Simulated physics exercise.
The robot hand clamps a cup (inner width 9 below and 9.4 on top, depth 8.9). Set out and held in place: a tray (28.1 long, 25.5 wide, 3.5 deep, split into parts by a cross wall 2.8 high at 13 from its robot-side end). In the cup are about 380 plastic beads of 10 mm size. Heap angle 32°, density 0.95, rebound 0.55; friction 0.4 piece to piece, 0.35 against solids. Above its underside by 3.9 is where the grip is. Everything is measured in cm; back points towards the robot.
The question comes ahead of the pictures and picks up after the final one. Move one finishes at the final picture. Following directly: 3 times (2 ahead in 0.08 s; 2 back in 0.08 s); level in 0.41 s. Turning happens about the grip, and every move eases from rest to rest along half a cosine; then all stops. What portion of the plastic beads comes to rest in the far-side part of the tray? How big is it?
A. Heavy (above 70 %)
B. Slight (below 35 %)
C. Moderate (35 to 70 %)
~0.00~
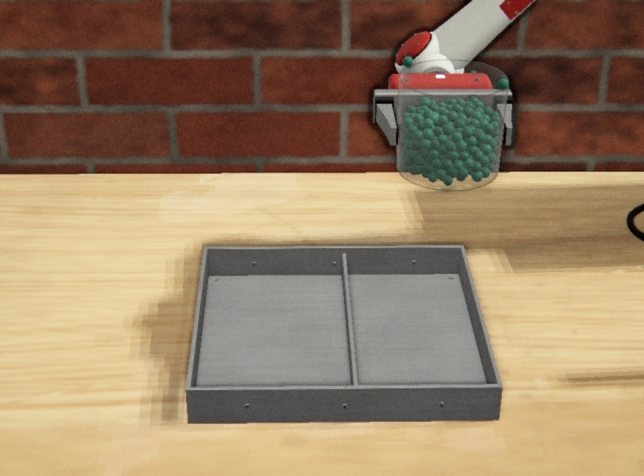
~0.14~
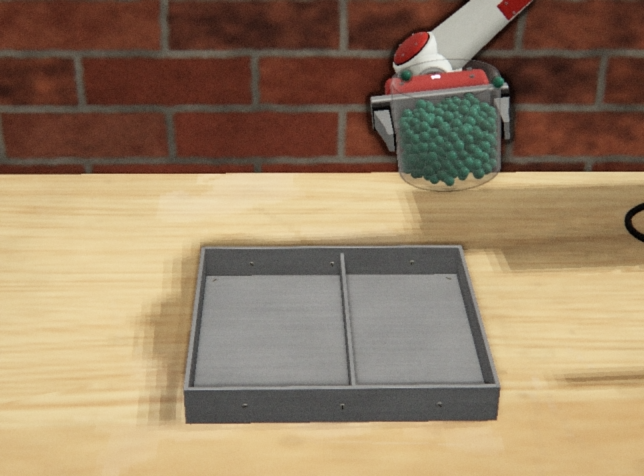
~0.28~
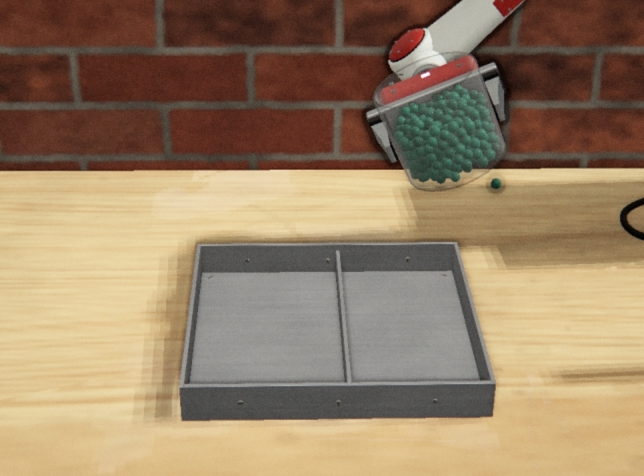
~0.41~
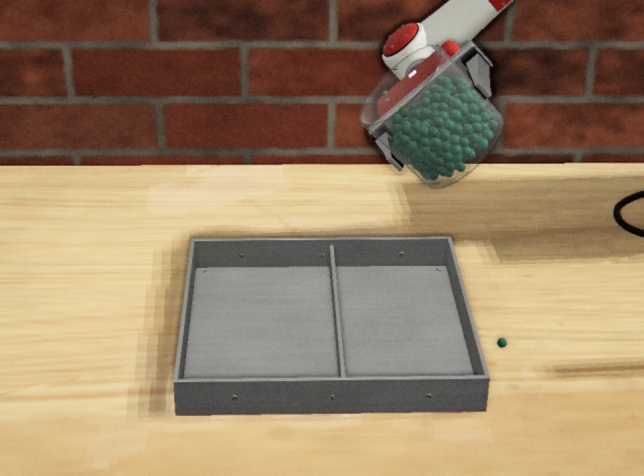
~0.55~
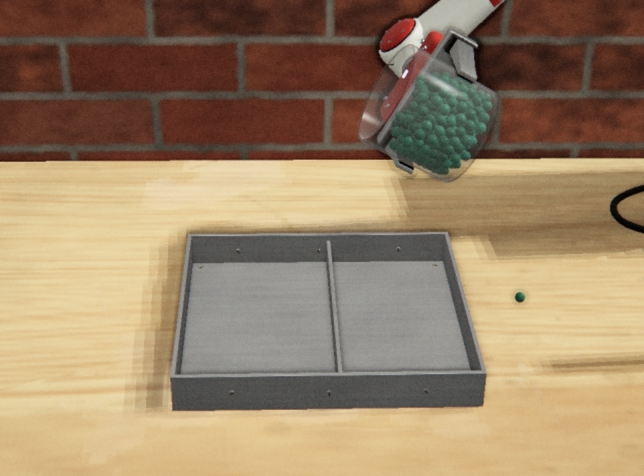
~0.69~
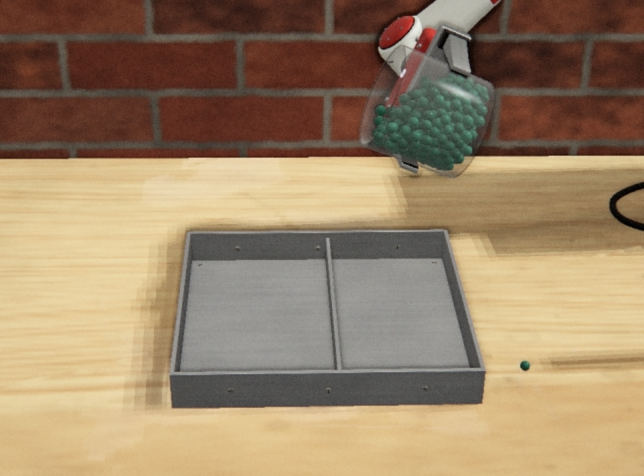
Answer: B.
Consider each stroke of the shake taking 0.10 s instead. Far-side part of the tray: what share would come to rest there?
Then about 20 per cent.
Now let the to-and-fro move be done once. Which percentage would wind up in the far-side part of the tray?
That change gives some 10 percent.
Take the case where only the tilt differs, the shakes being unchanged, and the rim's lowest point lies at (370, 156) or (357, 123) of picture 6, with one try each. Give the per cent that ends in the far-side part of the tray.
Around 60 per cent, then around 5 per cent.
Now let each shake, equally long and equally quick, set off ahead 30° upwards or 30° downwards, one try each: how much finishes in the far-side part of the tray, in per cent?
First try about 35 %, second try about 10 %.
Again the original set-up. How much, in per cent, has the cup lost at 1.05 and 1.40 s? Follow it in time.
First it's 15 percent, and after that 30 percent.
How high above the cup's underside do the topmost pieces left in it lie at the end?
Height at rest: About 6.5 centimetres.
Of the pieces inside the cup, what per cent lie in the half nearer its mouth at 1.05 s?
Roughly 45 per cent.
After 1.05 s, tilted 67° forward, highest piece 25 above the table; 314 in the cup, 17 in the far-side part, 3 in the robot-side part, 1 on the table or floor, 43 in flight or on a rim.
After 1.40 s, tilted 27° forward, highest piece 27 above the table; 268 in the cup, 85 in the far-side part, 13 in the robot-side part, 3 on the table or floor, 9 in flight or on a rim.
After 1.78 s, level, highest piece 26 above the table; 268 in the cup, 92 in the far-side part, 13 in the robot-side part, 4 on the table or floor, 1 in flight or on a rim.
After 2.83 s, level, highest piece 26 above the table; 268 in the cup, 92 in the far-side part, 14 in the robot-side part, 4 on the table or floor.
In the end, 268 in the cup, 92 in the far-side part, 14 in the robot-side part, 4 on the table or floor. That is 24 % in the far-side part of the tray.
